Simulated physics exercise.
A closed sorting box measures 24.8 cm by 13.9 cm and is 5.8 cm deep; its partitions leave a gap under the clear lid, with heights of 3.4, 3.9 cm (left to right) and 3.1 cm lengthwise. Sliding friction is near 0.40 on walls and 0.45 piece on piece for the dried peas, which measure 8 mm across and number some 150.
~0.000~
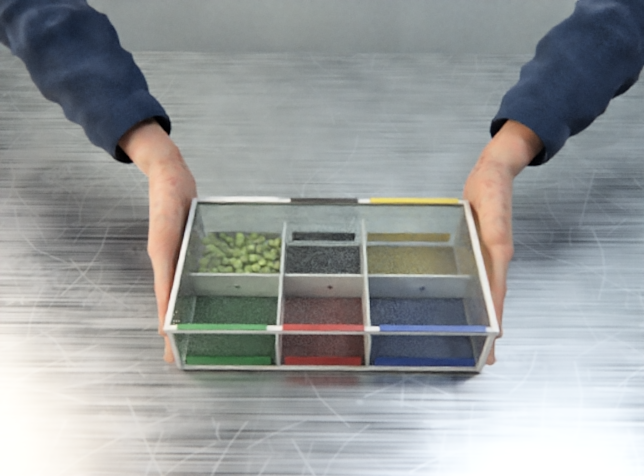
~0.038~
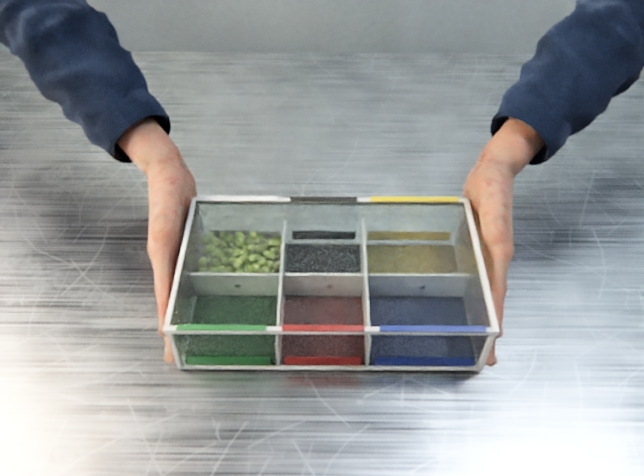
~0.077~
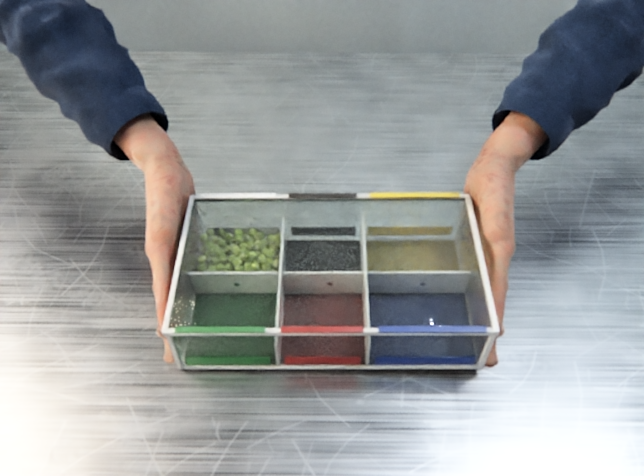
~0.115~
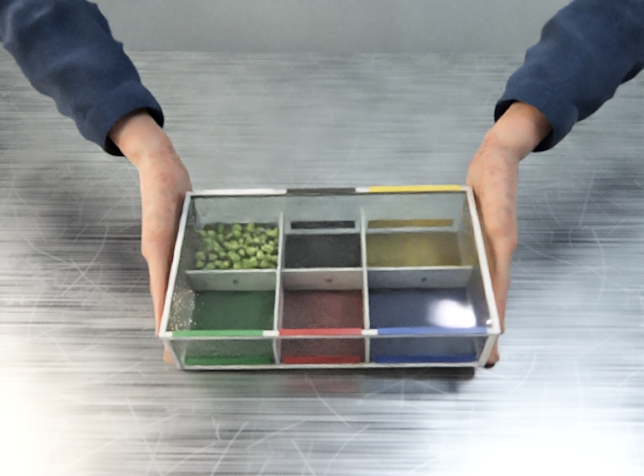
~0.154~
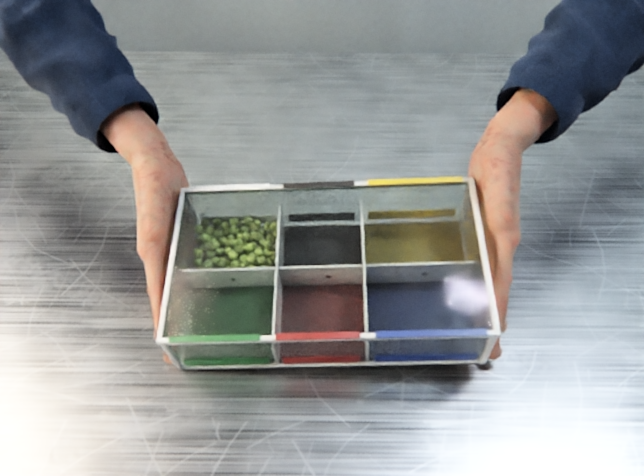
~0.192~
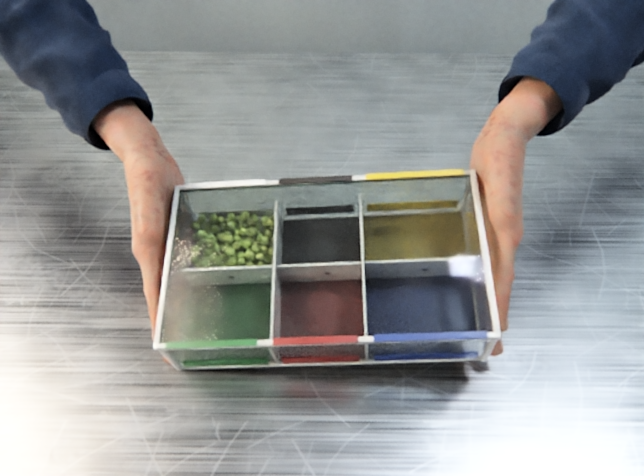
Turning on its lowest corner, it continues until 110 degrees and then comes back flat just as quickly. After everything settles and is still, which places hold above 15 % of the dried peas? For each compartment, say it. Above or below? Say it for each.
Red: Below, blue: Below, green: Above, yellow: Below, white: Below, black: Below.
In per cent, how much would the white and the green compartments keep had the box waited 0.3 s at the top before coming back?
That would leave white with 5 percent and green with 95 percent.
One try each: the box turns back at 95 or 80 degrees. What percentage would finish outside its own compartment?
Roughly 80 percent for the first try and 40 percent for the second.
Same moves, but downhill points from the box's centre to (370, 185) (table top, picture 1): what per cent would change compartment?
The share comes to about 15 in a hundred.
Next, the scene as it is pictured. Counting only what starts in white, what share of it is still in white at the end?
Something like 0 per cent.
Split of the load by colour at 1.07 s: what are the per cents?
Red 0; blue 0; green 60; yellow 0; white 40; black 0.
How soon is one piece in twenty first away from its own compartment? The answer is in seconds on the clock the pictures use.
I'd put it at about 0.80 seconds on the clock.
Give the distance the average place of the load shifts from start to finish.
About 7.5 cm.
Then, at 1.07 s, tilt 110 degrees; green 60 %, white 40 %.
After 1.66 s, tilt 49 degrees; green 95 %, white 5 %.
After 2.30 s, tilt 0 degrees; green 95 %, white 5 %.
By 2.8 s all is still; red 0 %, blue 0 %, green 95 %, yellow 0 %, white 5 %, black 0 %.
